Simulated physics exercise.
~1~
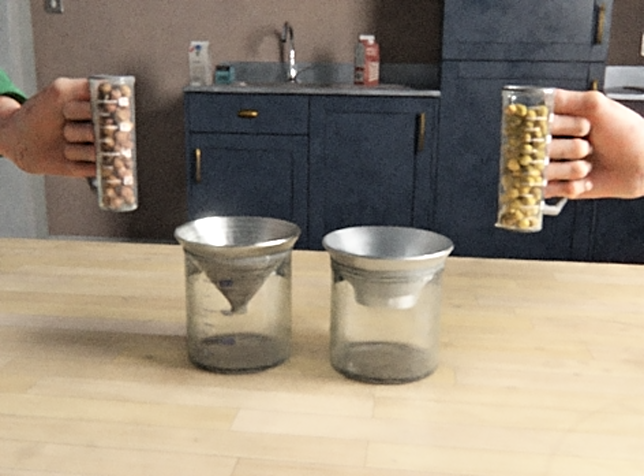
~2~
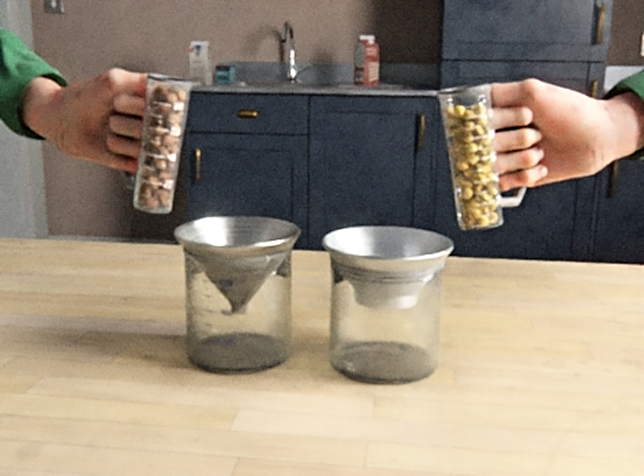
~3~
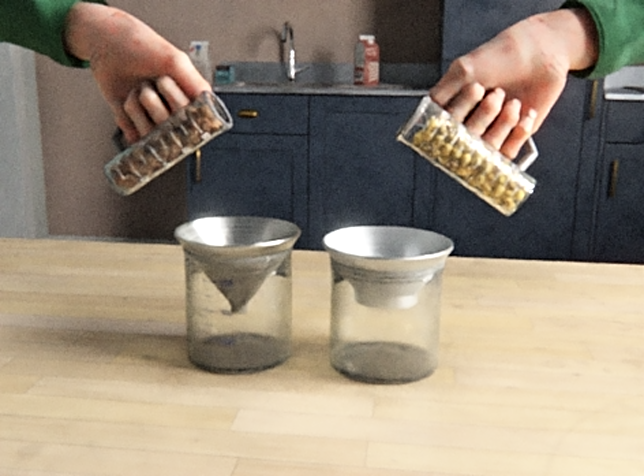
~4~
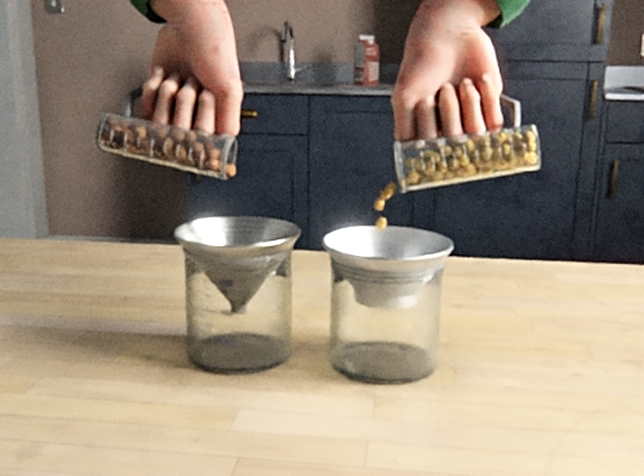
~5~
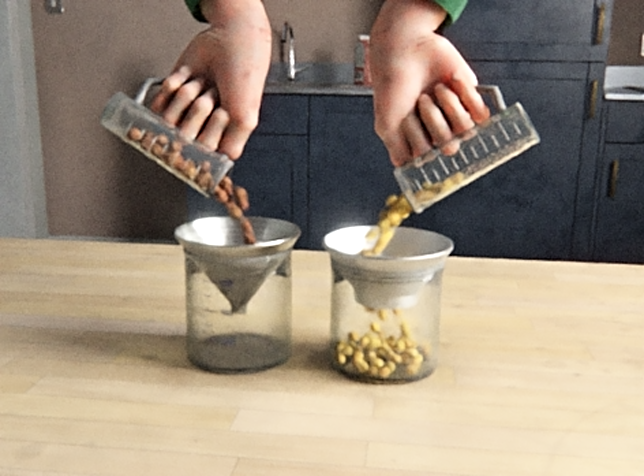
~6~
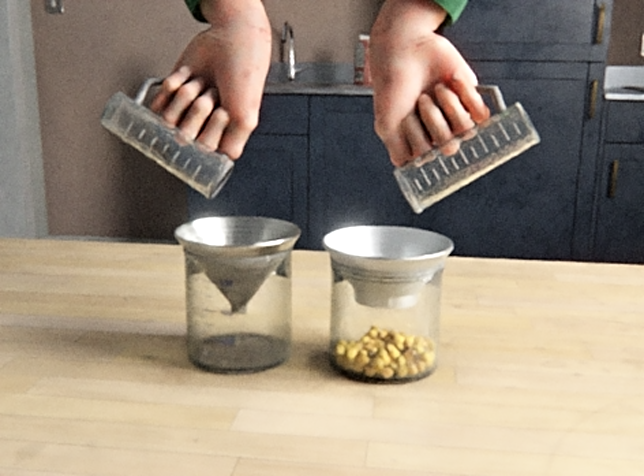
Two hands in green sleeves bring clear cups of small pieces, reddish-brown at left and yellow-green at right, over two funnel-topped glass jars and tip them out; the brown pieces stay in the left funnel, its jar empty, while the yellowish ones drop through and settle in the right jar.
